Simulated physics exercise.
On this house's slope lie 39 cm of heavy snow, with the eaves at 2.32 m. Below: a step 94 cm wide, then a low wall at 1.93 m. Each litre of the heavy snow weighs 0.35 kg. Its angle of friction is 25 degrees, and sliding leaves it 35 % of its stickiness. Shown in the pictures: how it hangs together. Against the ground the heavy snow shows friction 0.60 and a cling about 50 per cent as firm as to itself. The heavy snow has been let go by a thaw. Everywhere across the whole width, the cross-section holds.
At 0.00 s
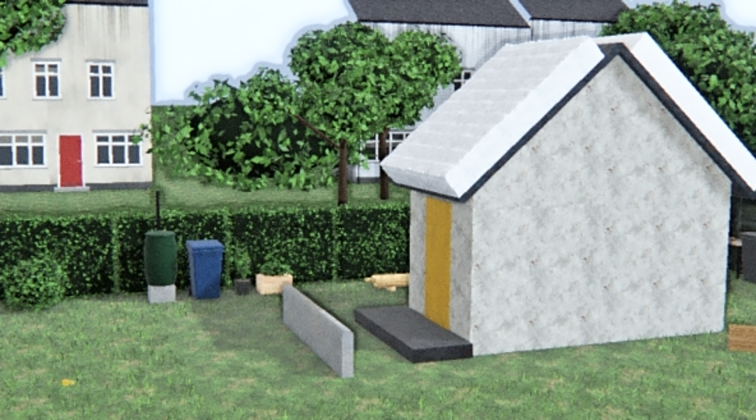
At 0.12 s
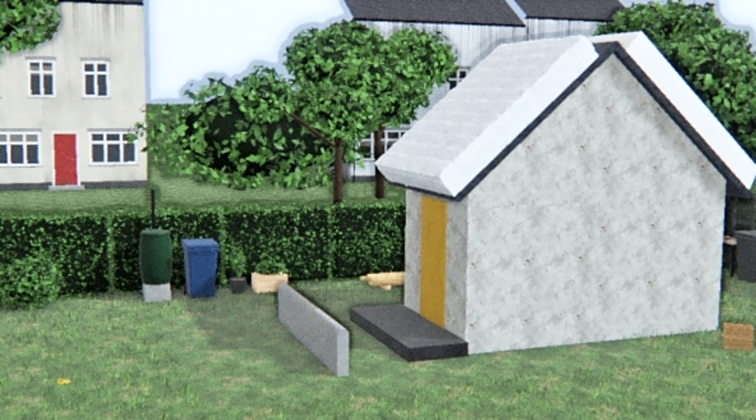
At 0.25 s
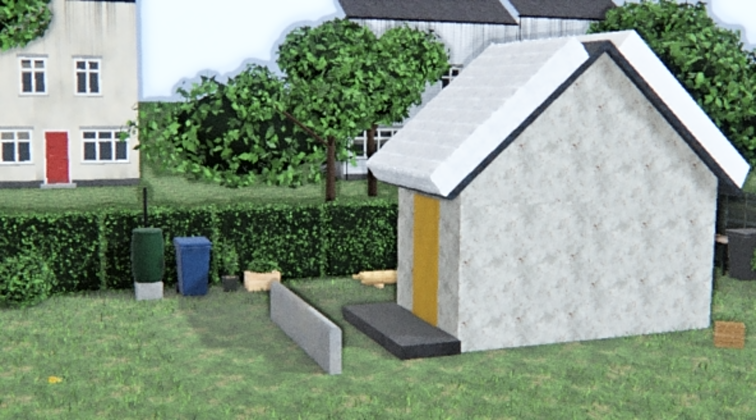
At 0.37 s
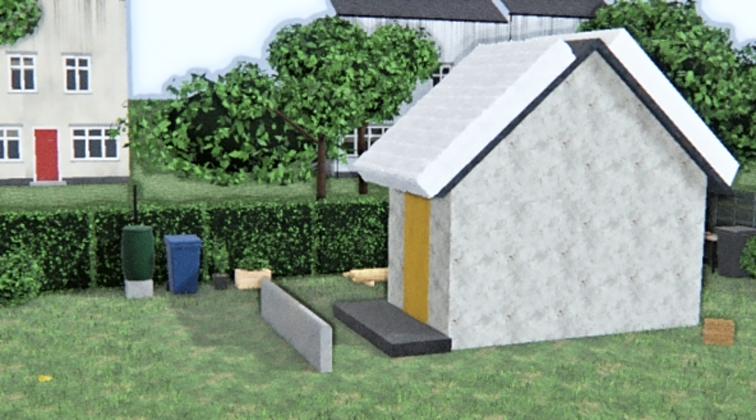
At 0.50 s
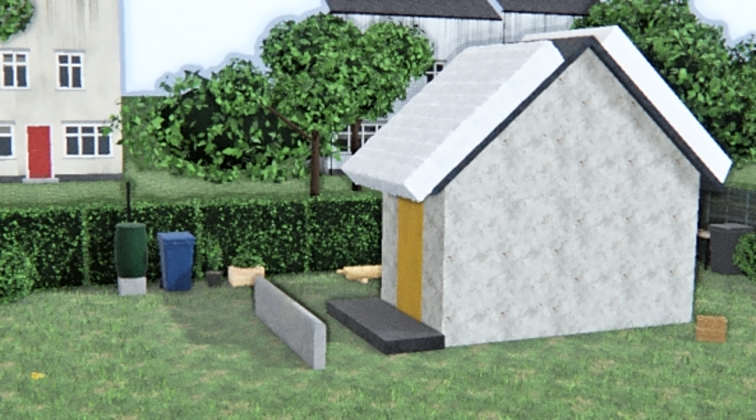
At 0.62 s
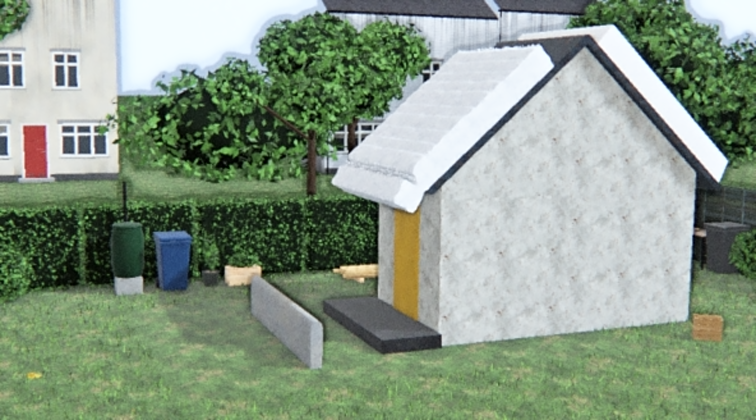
Thick snow on the left slope of a small grey building's roof creeps down toward the eaves above a yellow door, while the view drifts slightly to the right. The slab slides farther, baring a dark strip near the ridge, then cracks as its overhanging lower edge bends downward.
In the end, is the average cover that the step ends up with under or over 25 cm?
Expect it to undershoot that.
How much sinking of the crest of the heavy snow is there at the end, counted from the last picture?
About 3.4 m.
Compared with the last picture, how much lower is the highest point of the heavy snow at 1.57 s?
Roughly 1.5 m.
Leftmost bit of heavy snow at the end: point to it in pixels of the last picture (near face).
(189, 373), give or take.
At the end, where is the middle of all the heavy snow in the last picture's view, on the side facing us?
Somewhere near (340, 332).
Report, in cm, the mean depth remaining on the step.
Roughly 15 cm.
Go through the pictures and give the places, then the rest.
Foremost bit of the heavy snow at (446, 180), 5 % of it past the eaves, in one piece, in the first frame.
Foremost bit of the heavy snow at (440, 179), its middle shifted 1.5 cm, 5 % of it past the eaves, in one piece, in the second frame.
Foremost bit of the heavy snow at (431, 179), its middle shifted 5.9 cm, 6 % of it past the eaves, in one piece, in the third frame.
Foremost bit of the heavy snow at (417, 181), its middle shifted 14 cm, 9 % of it past the eaves, in one piece, in the fourth frame.
Foremost bit of the heavy snow at (405, 184), its middle shifted 25 cm, 13 % of it past the eaves, in one piece, in the fifth frame.
Foremost bit of the heavy snow at (395, 198), its middle shifted 40 cm, 18 % of it past the eaves, cracking, in the sixth frame.
After 1.05 s, 77 % of the snow is still up on the roof and 23 % is falling or down.
After 1.57 s, 34 % of the snow is still up on the roof and 66 % is falling or down.
After 2.08 s, none of the snow is still up on the roof and all is falling or down.
After 2.60 s, none of the snow is still up on the roof and all is falling or down.
After 3.20 s, none of the snow is still up on the roof and the snow on the step is 15 cm deep on average.
